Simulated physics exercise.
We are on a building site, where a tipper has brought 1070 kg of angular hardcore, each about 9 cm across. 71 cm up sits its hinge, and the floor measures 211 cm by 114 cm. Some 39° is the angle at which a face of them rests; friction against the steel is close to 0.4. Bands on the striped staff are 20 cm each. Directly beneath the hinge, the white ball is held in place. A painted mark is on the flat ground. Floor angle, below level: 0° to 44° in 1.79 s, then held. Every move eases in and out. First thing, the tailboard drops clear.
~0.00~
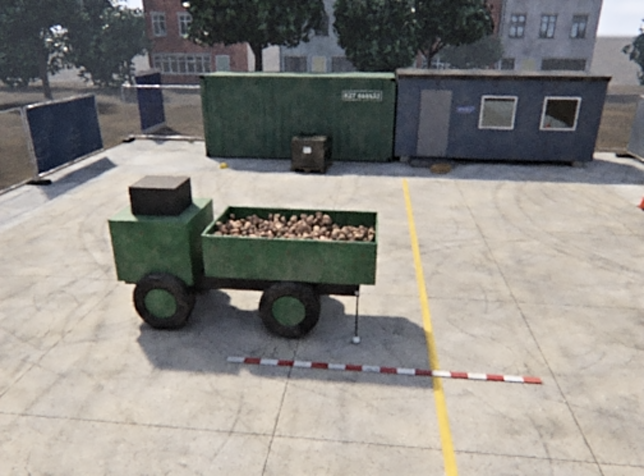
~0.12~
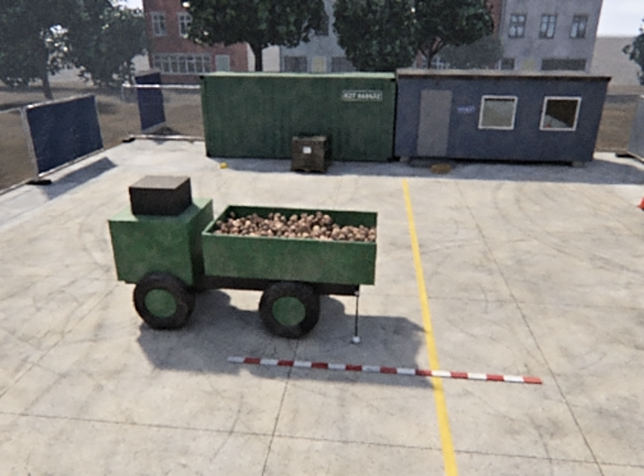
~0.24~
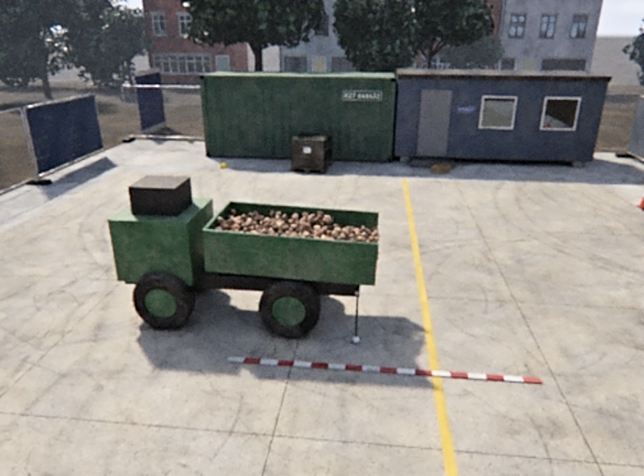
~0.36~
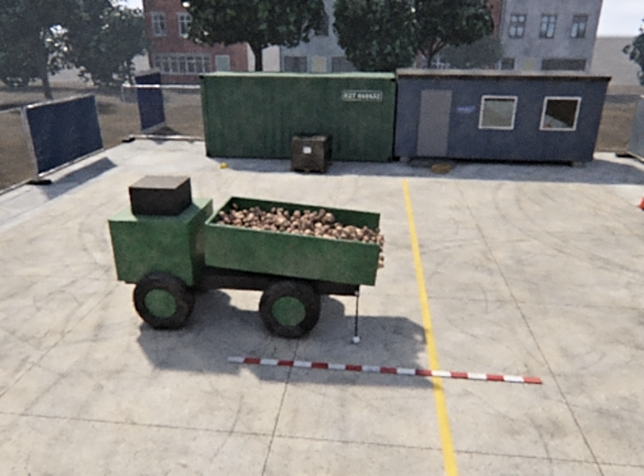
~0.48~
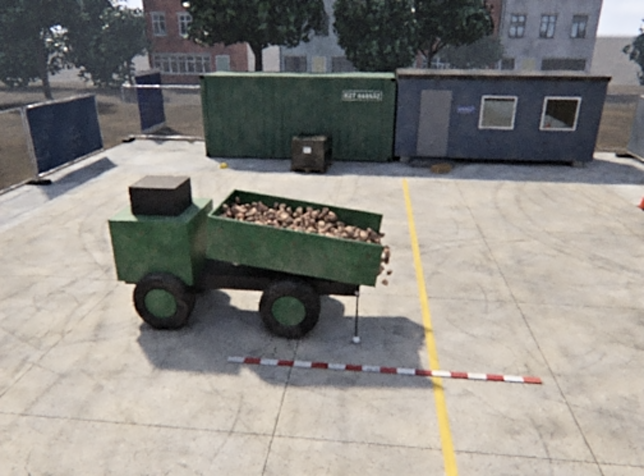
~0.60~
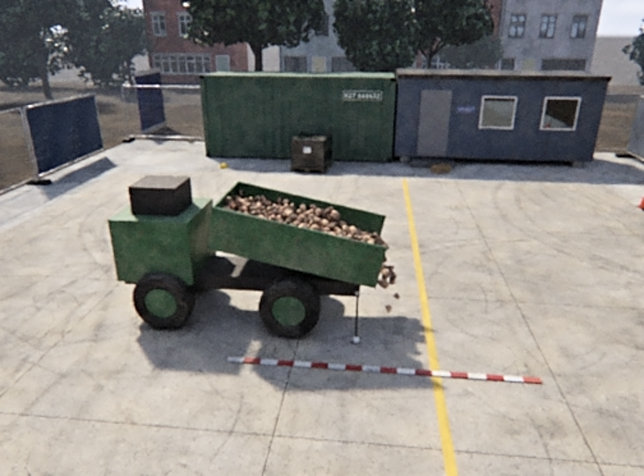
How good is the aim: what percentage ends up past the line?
About 45 per cent.
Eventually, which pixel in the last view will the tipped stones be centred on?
In the last view, about (421, 315).
After 1.3 s the floor is at 37°; 79 % in the body, 21 % short of the line; the foremost stones are at (428, 321).
After 1.9 s the floor is at 44°; 28 % in the body, 59 % short of the line, 13 % past the line; the foremost stones are at (475, 325).
After 2.2 s the floor is at 44°; 2 % in the body, 64 % short of the line, 34 % past the line; the foremost stones are at (506, 326).
After 5.2 s the floor is at 44°; 0 % in the body, 57 % short of the line, 43 % past the line; the foremost stones are at (537, 327).
